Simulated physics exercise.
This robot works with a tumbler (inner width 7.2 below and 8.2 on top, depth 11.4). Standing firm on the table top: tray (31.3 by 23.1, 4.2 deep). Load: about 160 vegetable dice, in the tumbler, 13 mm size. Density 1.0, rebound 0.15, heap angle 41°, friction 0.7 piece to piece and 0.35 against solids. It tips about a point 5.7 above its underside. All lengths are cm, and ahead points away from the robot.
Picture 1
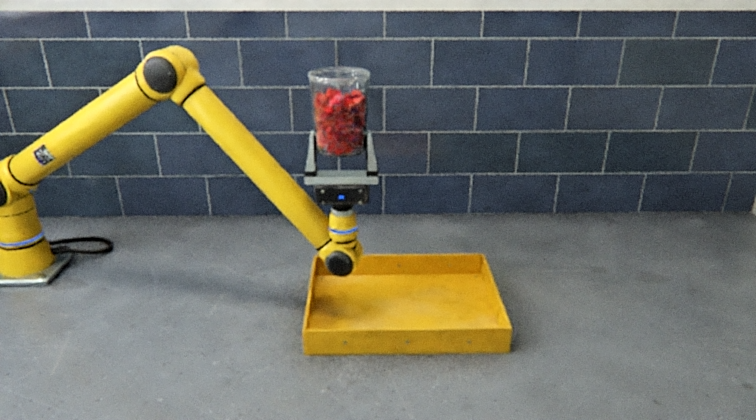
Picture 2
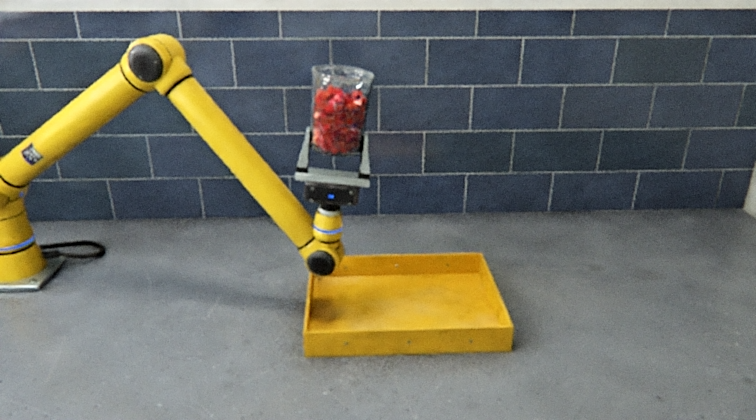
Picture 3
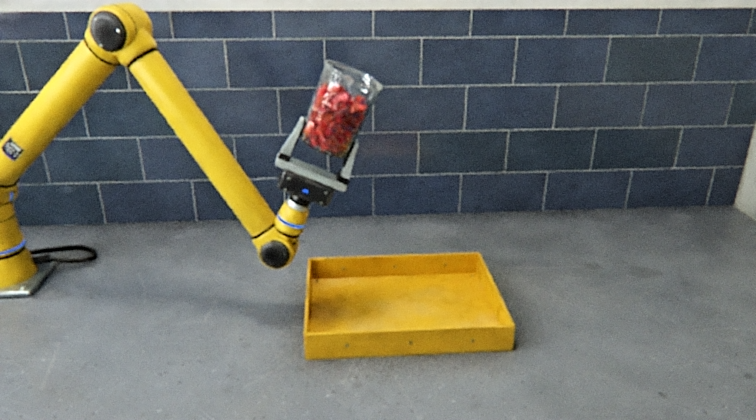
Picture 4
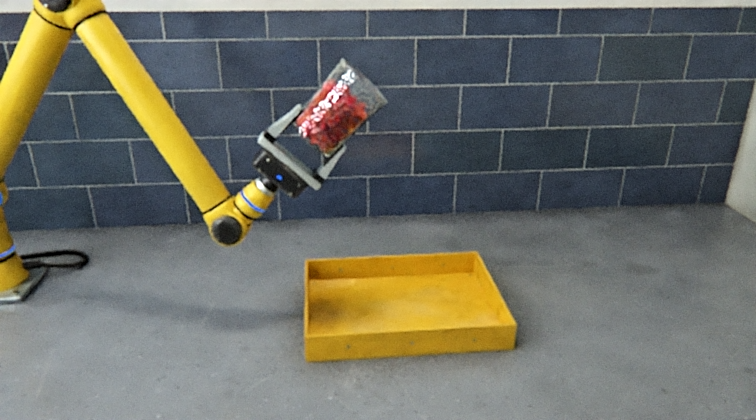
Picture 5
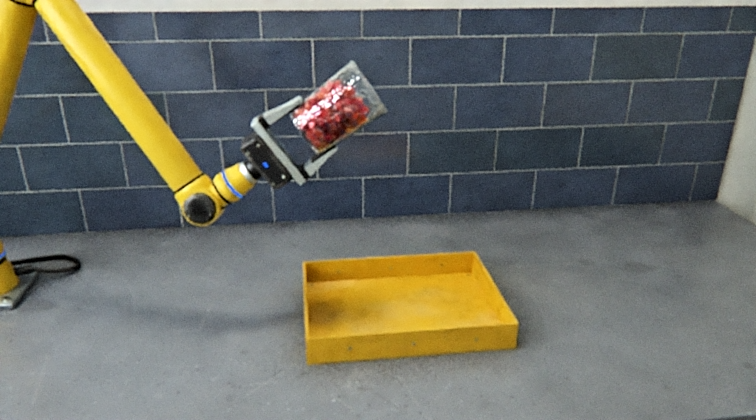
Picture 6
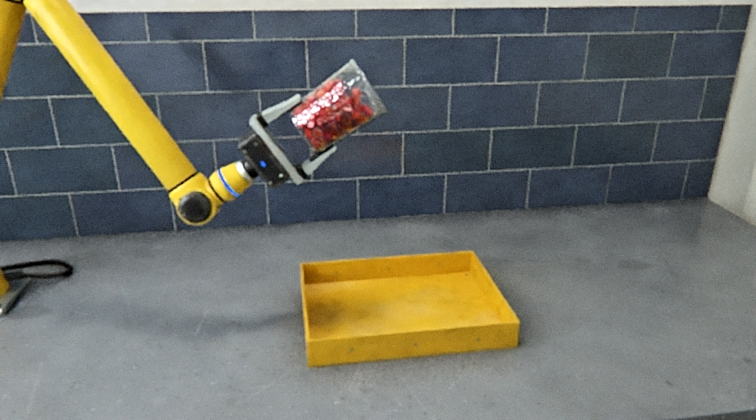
On a gray tabletop by a blue tiled wall, a yellow robot arm held up a clear cup of red chunks and tilted it well over to the right, above and behind a shallow yellow tray.
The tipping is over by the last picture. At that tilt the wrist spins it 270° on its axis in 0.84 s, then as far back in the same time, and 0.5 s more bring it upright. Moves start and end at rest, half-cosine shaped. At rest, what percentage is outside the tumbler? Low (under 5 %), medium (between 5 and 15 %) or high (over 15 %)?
A low share, under 5 %, ends outside the tumbler.
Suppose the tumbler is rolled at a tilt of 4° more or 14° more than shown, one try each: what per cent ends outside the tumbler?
About 0 and 5 per cent.
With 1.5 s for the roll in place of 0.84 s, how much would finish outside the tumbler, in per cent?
It would be near 0 per cent.
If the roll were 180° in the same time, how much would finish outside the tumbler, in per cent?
It would be near 0 per cent.
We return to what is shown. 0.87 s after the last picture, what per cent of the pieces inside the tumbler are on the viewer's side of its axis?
Roughly 50 per cent.
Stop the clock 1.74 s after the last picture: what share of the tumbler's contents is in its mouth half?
Roughly 40 per cent.
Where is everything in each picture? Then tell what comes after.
In the first frame, tumbler middle at (340, 113), upright; upper third of the load around (340, 102), from x 320 to 360, top at y 90; 162 in the tumbler.
In the second frame, tumbler middle at (339, 112), tipped 7°; upper third of the load around (341, 101), from x 315 to 360, top at y 90.
In the third frame, tumbler middle at (338, 112), tipped 24°; upper third of the load around (338, 101), from x 310 to 365, top at y 85.
In the fourth frame, tumbler middle at (337, 111), tipped 44°; upper third of the load around (337, 101), from x 300 to 365, top at y 85.
In the fifth frame, tumbler middle at (337, 110), tipped 56°; upper third of the load around (336, 101), from x 300 to 365, top at y 85.
In the sixth frame, tumbler middle at (336, 110), tipped 57°; upper third of the load around (333, 101), from x 295 to 365, top at y 85; 162 in the tumbler.
Then, 0.87 s later, tipped 57°, highest piece 39 above the table; 162 in the tumbler.
Then, 1.74 s later, tipped 55°, highest piece 39 above the table; 162 in the tumbler.
Then, 2.38 s later, upright, highest piece 40 above the table; 162 in the tumbler.
Then, 3.08 s later, upright, highest piece 40 above the table; 162 in the tumbler.
At rest, 162 in the tumbler. That is 0 % outside the tumbler.
